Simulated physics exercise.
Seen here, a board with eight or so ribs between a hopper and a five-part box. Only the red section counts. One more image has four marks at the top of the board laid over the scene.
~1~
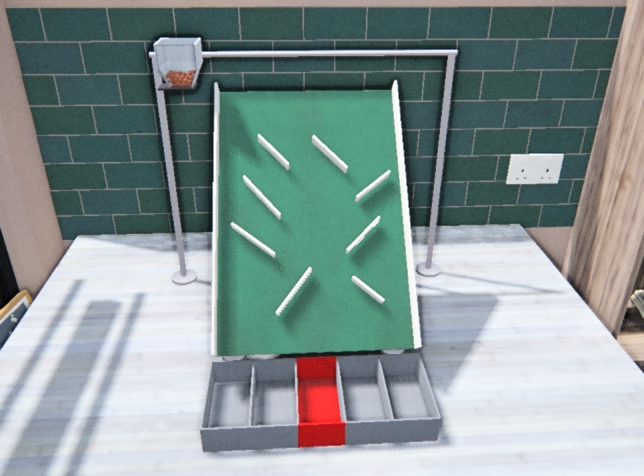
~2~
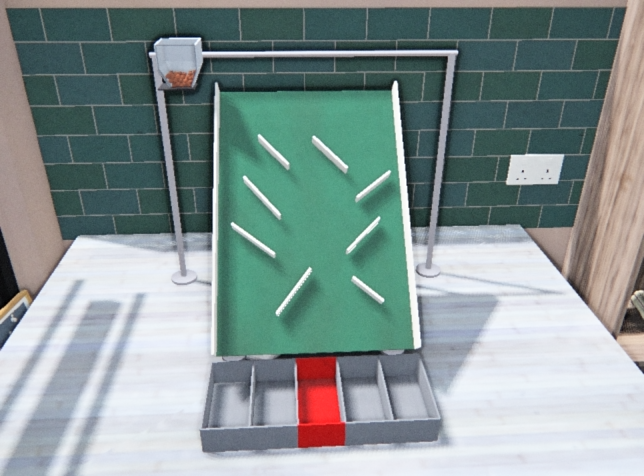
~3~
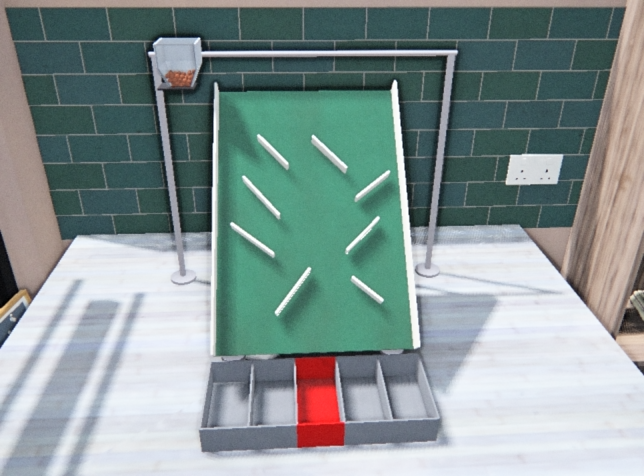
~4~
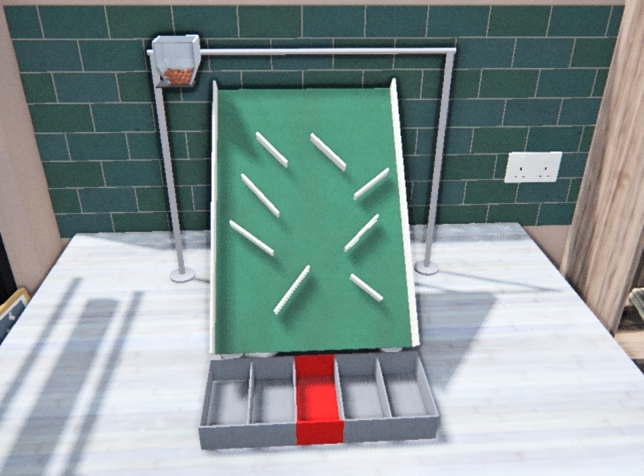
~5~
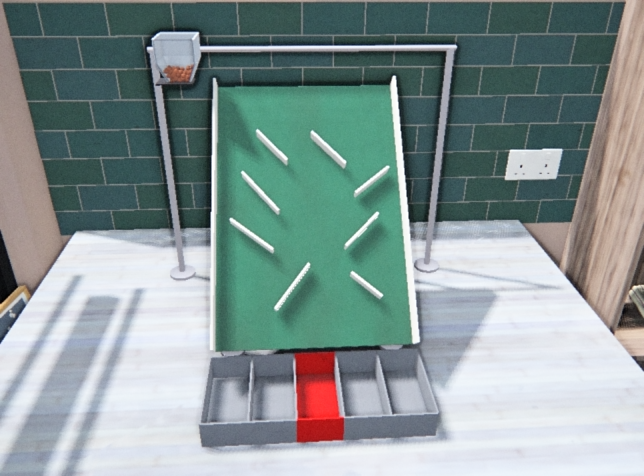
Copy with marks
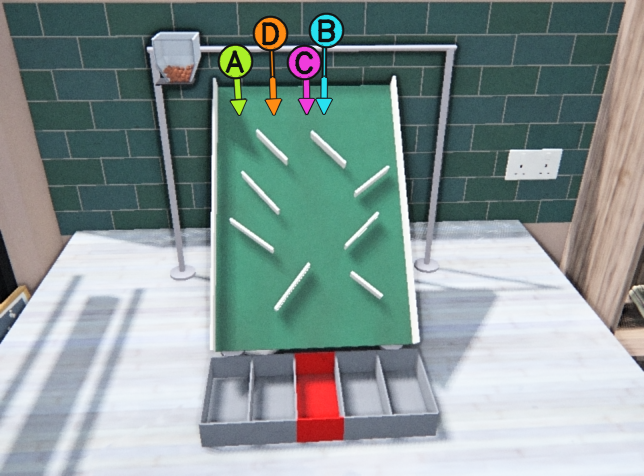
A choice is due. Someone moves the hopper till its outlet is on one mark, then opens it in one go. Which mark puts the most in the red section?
Go for B.
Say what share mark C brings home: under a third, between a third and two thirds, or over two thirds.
Between a third and two thirds.
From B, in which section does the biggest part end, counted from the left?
The third.
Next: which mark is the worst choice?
Here it is mark A.
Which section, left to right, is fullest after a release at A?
The first from the left.
On the marked copy, mark A meets the board at (239, 109); mark B meets the board at (324, 108); mark C meets the board at (306, 108); mark D meets the board at (273, 109).
For mark A, just a few in the red section, almost all in other sections, about a tenth outside the box.
For mark B, roughly two thirds in the red section, roughly a quarter in other sections, about a tenth held on the board.
For mark C, roughly half in the red section, roughly half in other sections, just a few held on the board.
For mark D, roughly half in the red section, roughly half in other sections.
